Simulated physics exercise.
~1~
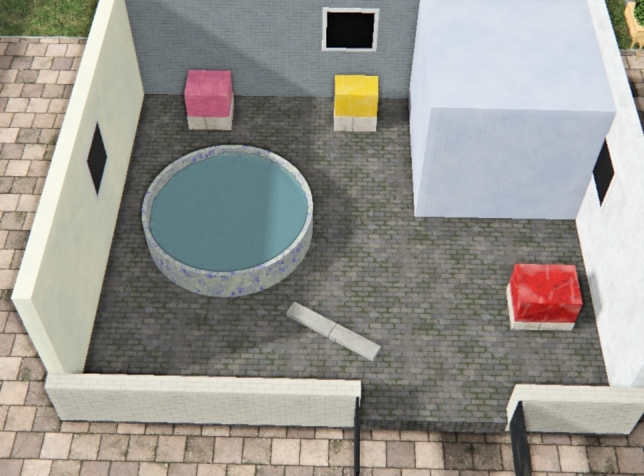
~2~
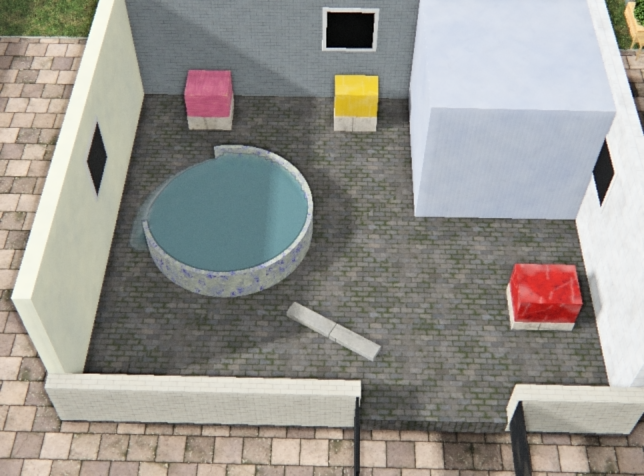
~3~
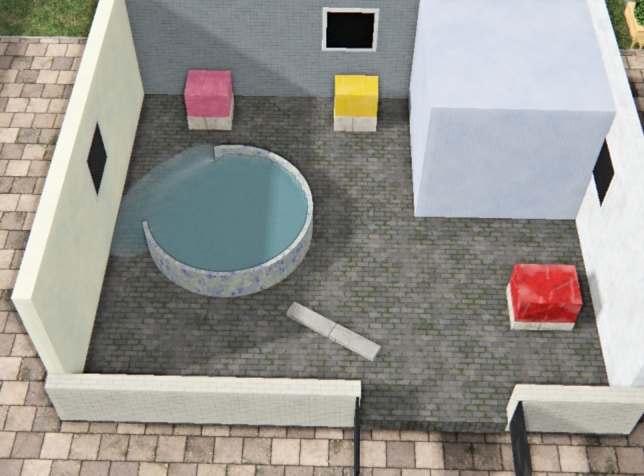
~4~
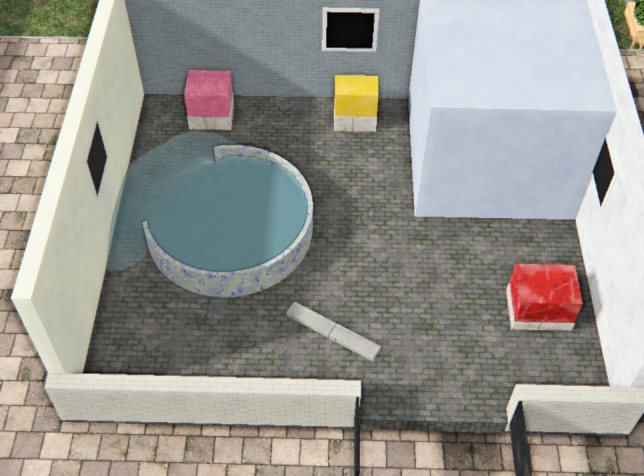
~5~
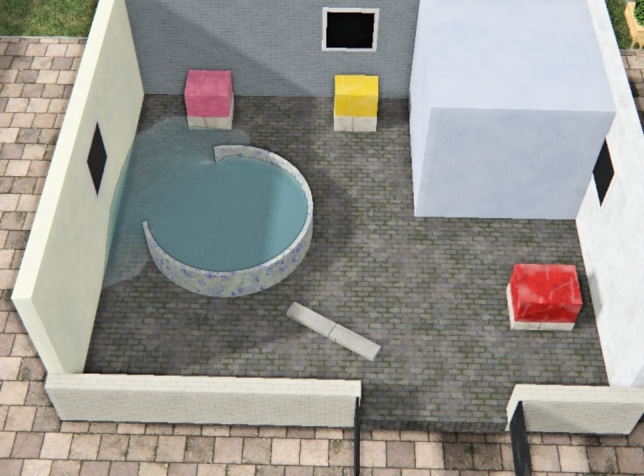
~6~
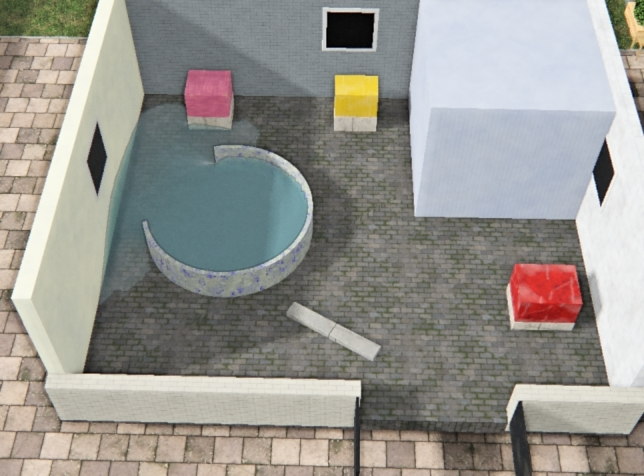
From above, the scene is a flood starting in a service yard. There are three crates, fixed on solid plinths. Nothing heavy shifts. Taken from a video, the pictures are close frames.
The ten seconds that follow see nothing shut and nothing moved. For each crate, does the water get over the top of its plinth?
At the end, the red crate is spared, the pink crate is hit by the water, the yellow crate is spared.
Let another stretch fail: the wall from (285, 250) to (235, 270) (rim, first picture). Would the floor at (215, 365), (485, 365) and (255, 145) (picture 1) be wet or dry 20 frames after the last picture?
Drenched; drenched; spared.
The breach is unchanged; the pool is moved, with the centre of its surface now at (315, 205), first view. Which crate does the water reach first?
Pink crate.
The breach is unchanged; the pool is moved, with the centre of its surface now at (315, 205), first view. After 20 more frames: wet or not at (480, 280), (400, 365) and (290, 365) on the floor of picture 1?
Untouched, untouched, untouched.
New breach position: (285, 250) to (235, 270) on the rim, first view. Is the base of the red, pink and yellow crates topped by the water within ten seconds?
Red: Clear, pink: Clear, yellow: Clear.
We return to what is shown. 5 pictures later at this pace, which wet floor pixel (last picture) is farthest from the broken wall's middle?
My estimate: Roughly (83, 376).
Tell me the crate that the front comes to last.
I'd say the red one is last.
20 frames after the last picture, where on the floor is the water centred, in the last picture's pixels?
Close to (200, 197).
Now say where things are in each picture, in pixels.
The round tank at (228, 209) is whole and still, in the first picture.
Water pours out at (167, 191) and has run to a hidden place, in the second picture.
The front is at (114, 251), out from the gap at (167, 192), in the third picture.
The front is at (107, 265), out from the gap at (167, 193), in the fourth picture.
Water pours out at (167, 193) and has run to (104, 283), in the fifth picture.
The front is at (100, 301), out from the gap at (167, 194), in the sixth picture.
A moment on, water covers 20 % of the floor; the red crate not reached, the pink crate water round its plinth, the yellow crate not reached.
Next, water covers 25 % of the floor; the red crate not reached, the pink crate water round its plinth, the yellow crate not reached.
Then, water covers 45 % of the floor; the red crate not reached, the pink crate water round its plinth, the yellow crate water round its plinth.
Later, water covers 75 % of the floor; the red crate water round its plinth, the pink crate water round its plinth, the yellow crate water round its plinth.
In the end, water covers 90 % of the floor; the red crate stayed above the water, the pink crate was topped, the yellow crate stayed above the water.
